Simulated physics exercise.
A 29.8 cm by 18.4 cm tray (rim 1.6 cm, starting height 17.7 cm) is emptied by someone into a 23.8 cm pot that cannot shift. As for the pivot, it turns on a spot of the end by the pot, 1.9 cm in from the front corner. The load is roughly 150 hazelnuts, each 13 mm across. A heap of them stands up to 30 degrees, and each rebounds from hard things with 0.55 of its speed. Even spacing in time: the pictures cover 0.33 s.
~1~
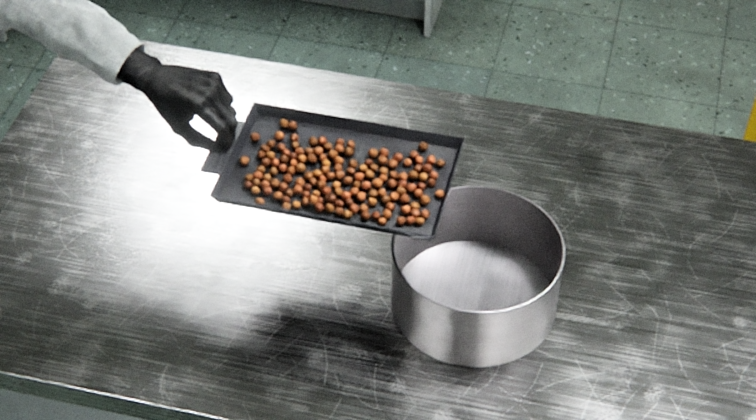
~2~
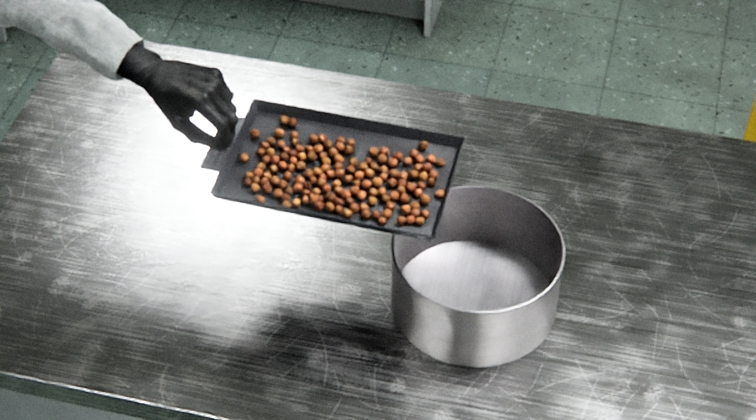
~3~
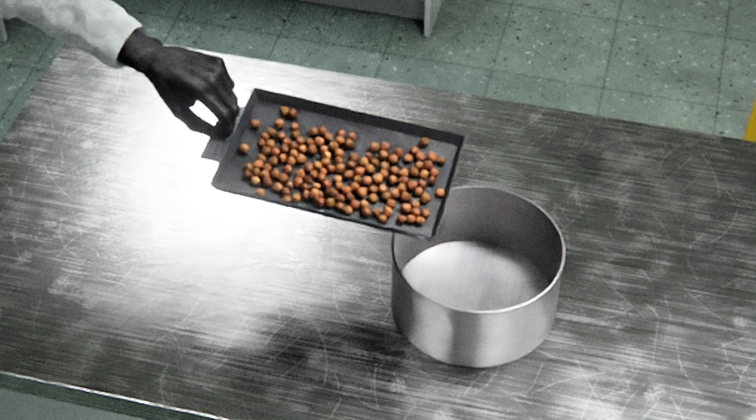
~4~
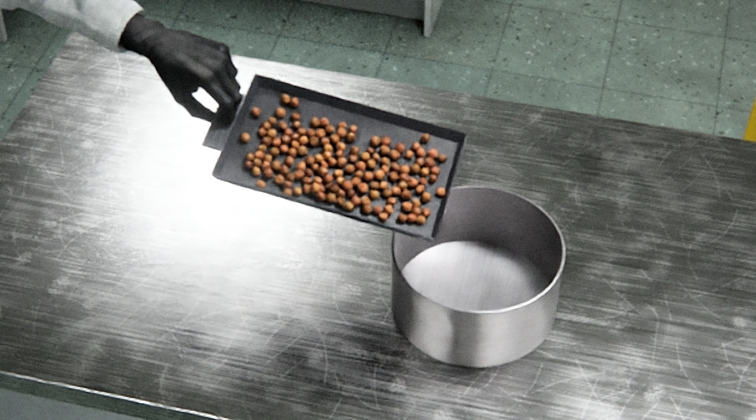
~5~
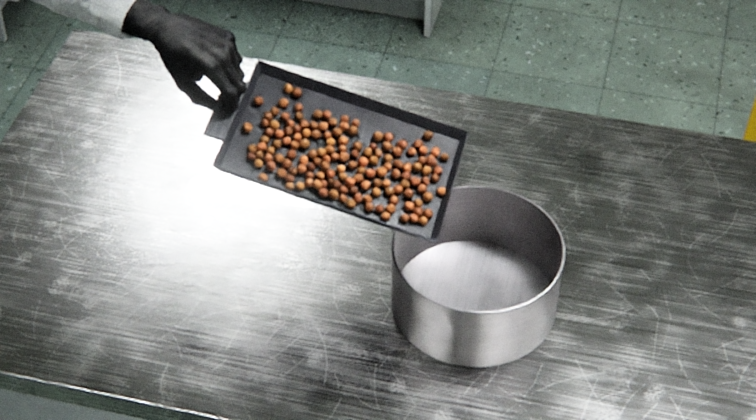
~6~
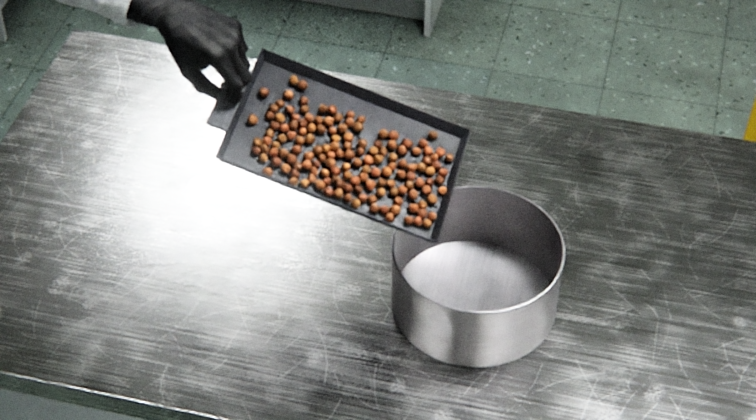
On a scratched metal table, a dark-gloved hand steadily tilts a tray of hazelnuts toward a pot.
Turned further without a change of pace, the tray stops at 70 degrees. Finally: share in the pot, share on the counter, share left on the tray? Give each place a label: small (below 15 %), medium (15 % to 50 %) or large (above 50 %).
Shares by place: Pot large, counter small, left on the tray small.
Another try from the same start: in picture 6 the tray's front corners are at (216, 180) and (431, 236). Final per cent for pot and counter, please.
That works out as pot 45 and counter 55.
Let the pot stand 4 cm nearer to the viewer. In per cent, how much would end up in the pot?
I'd say some 100 per cent would end up there.
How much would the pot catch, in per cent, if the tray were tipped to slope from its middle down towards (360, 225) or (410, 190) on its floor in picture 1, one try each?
Roughly 45 % for the first direction, roughly 95 % for the second.
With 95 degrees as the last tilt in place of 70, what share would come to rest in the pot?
Roughly 95 percent.
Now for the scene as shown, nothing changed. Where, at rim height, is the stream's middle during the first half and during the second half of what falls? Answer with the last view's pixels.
Near (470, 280) at first, near (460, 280) afterwards.
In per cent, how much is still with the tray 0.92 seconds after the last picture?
It works out to near 10 per cent of the load.
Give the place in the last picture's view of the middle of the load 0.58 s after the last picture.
Approx. (443, 218).
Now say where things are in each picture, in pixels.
In the first frame, tray tilt 0 degrees, front corners at (217, 193) and (430, 232); middle of the pieces at (340, 175); pot at (478, 246).
In the second frame, tray tilt 1 degrees, front corners at (217, 190) and (431, 232); middle of the pieces at (340, 173).
In the third frame, tray tilt 5 degrees, front corners at (217, 182) and (431, 233), lowest corner right front; middle of the pieces at (341, 168).
In the fourth frame, tray tilt 10 degrees, front corners at (218, 172) and (432, 234), lowest corner right front; middle of the pieces at (342, 162).
In the fifth frame, tray tilt 14 degrees, front corners at (220, 163) and (433, 235), lowest corner right front; middle of the pieces at (344, 157).
In the sixth frame, tray tilt 19 degrees, front corners at (223, 154) and (433, 236), lowest corner right front; middle of the pieces at (350, 155); pot at (478, 246).
Then, 0.34 s after the last picture, tilt 44 degrees; the tray holds 100 %, the pot 0 %.
Then, 0.58 s after the last picture, tilt 61 degrees; the tray holds 65 %, the pot 20 %.
Then, 0.92 s after the last picture, tilt 70 degrees; the tray holds 10 %, the pot 80 %.
In the end, pot 95 %, counter 5 %, tray 0 %.
